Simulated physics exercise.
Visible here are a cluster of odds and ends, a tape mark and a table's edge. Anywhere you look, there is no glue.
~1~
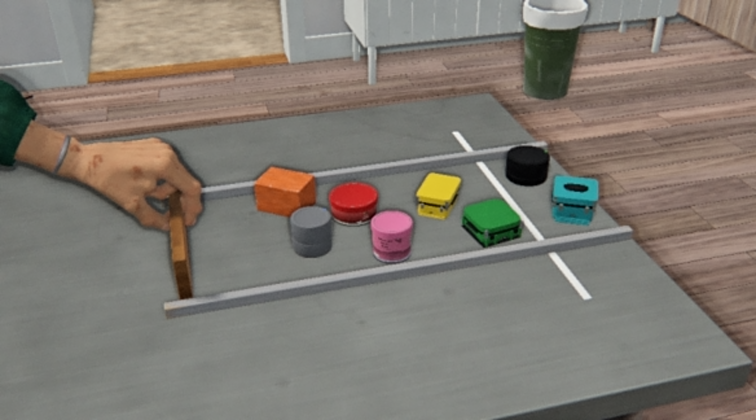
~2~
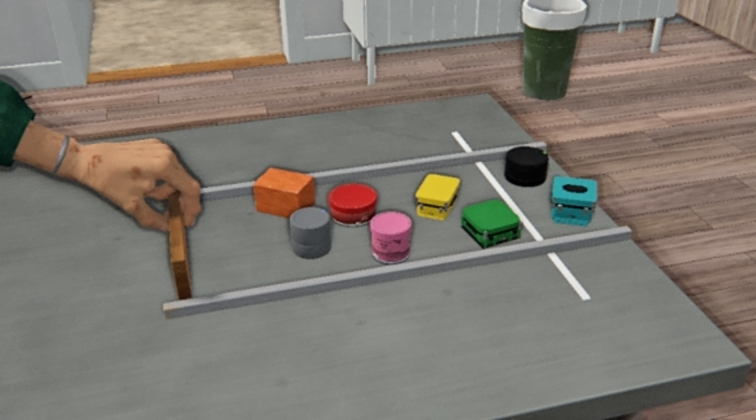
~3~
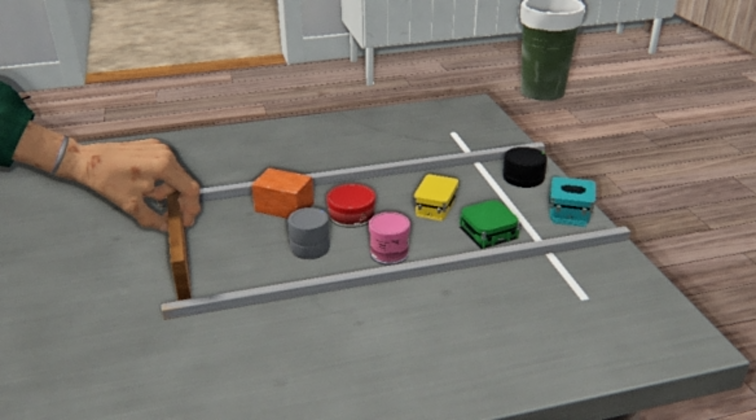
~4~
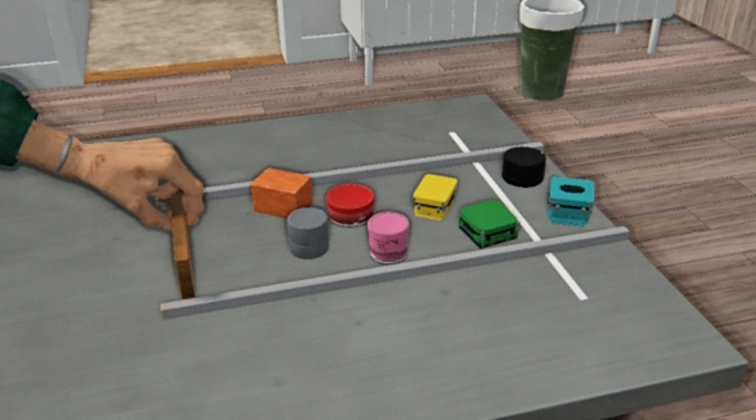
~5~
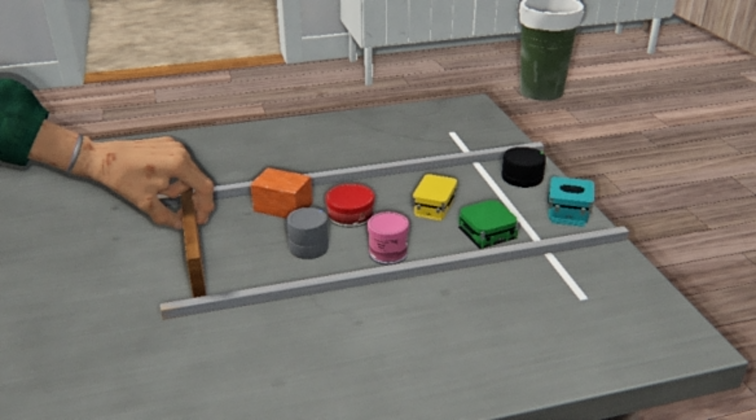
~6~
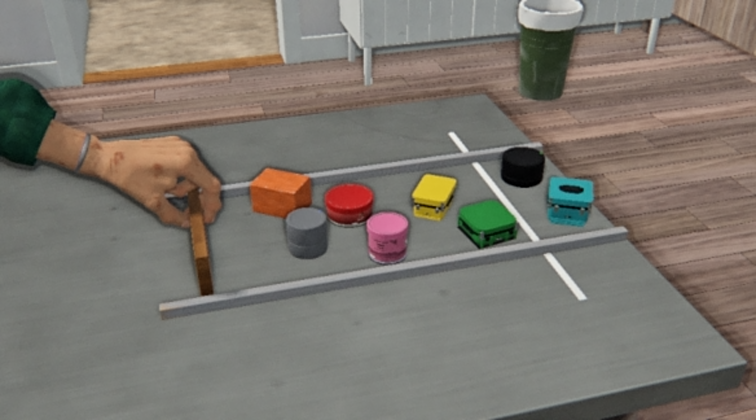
The video shows a hand holding a wooden board upright between two rails on a gray table, behind several colorful containers and an orange block; the hand then slides the board slightly right while the objects stay essentially still.
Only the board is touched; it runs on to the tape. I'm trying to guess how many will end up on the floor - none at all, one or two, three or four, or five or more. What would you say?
Missing: Below three, above nil.
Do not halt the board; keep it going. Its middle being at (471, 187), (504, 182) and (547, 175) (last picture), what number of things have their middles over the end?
That makes 0, 2, 5.
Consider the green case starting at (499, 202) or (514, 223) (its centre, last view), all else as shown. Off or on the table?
The green case stays in place, then stays in place.
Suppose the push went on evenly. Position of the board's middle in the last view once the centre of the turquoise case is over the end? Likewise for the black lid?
Points: About (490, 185) and about (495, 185).
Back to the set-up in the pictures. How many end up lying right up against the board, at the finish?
My count gives 3.
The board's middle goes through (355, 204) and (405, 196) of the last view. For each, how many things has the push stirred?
The counts are 5 and 5.
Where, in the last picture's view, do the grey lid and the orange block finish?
(536, 201) and (503, 163), roughly.
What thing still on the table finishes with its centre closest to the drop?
The yellow case is foremost.
Early on, none off yet; turquoise case at rest near (569, 202); black lid at rest near (523, 167); green case at rest near (487, 225).
A while later, none off yet; turquoise case at rest near (569, 202); black lid at rest near (523, 167); green case moving near (494, 226).
Finally, the number that fall off is one or two; lost, black lid and turquoise case.
